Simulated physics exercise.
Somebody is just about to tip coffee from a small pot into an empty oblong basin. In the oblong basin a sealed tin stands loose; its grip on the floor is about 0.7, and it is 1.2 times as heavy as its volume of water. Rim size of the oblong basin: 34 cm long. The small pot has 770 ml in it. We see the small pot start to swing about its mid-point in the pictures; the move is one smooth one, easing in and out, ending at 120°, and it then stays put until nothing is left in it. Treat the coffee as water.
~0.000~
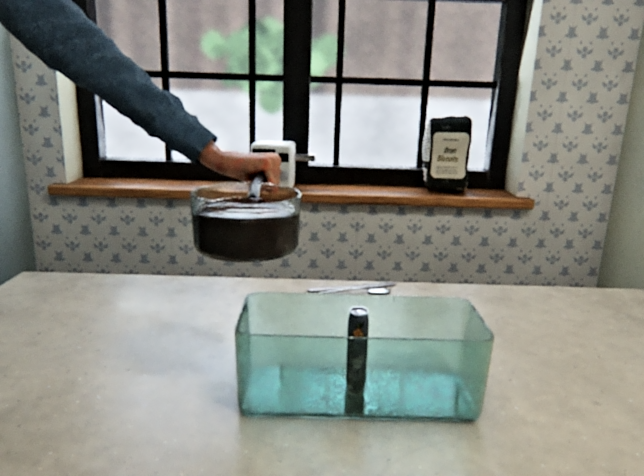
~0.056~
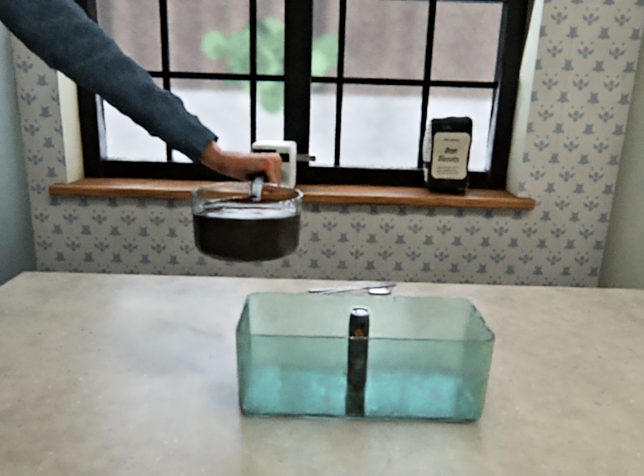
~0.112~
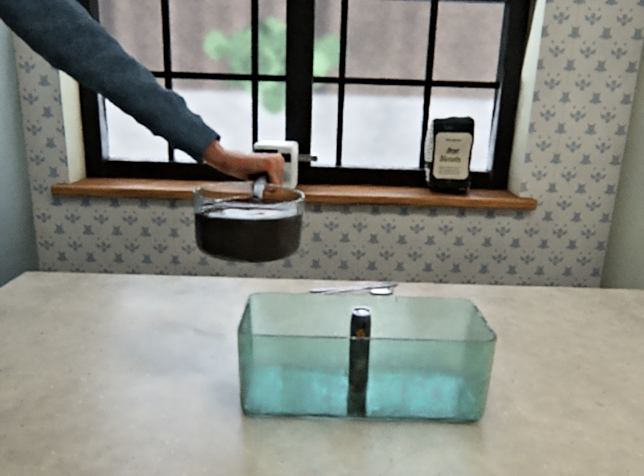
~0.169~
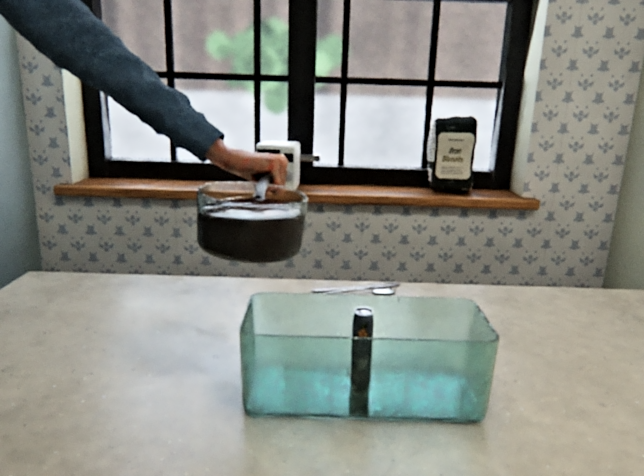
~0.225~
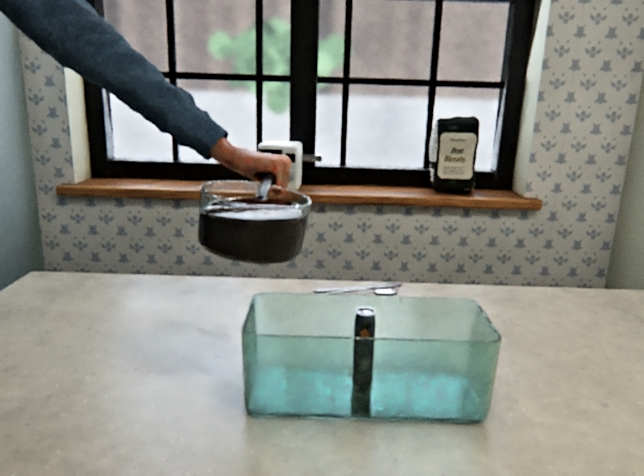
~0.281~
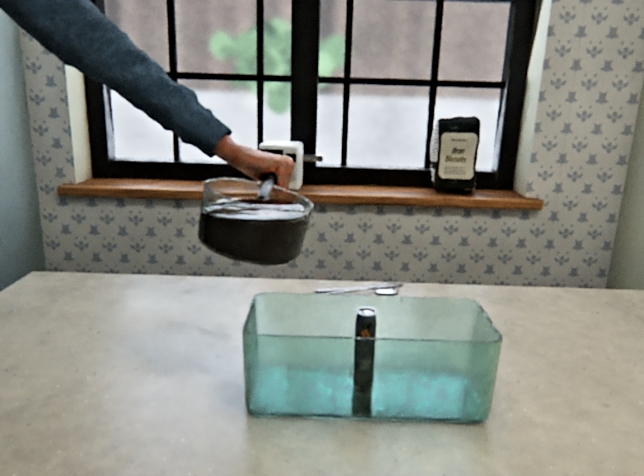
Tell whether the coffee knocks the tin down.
It ends up erect.
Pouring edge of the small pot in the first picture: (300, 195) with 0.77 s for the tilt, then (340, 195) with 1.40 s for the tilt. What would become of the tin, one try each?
Try 1: Tipped over; try 2: Still standing.
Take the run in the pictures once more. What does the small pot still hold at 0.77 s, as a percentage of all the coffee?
Roughly 54 percent.
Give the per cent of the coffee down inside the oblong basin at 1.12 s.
Around 88 per cent of the whole.
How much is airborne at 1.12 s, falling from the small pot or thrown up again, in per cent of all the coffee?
I'd put it at about 6 per cent of the liquid.
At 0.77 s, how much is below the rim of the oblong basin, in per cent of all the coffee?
Near 16 in a hundred.
Then, 0.77 s in, the tilt is 69° and 54 per cent is still to pour; the tin stands where it began.
Then, 1.12 s in, the tilt is 109° and 6 per cent is still to pour; the tin stands where it began.
Then, 1.50 s in, the tilt is 120° and 0 per cent is still to pour; the tin stands where it began.
Then, 1.90 s in, the tilt is 120° and 0 per cent is still to pour; the tin stands where it began.
Finally, the tin stands where it began.
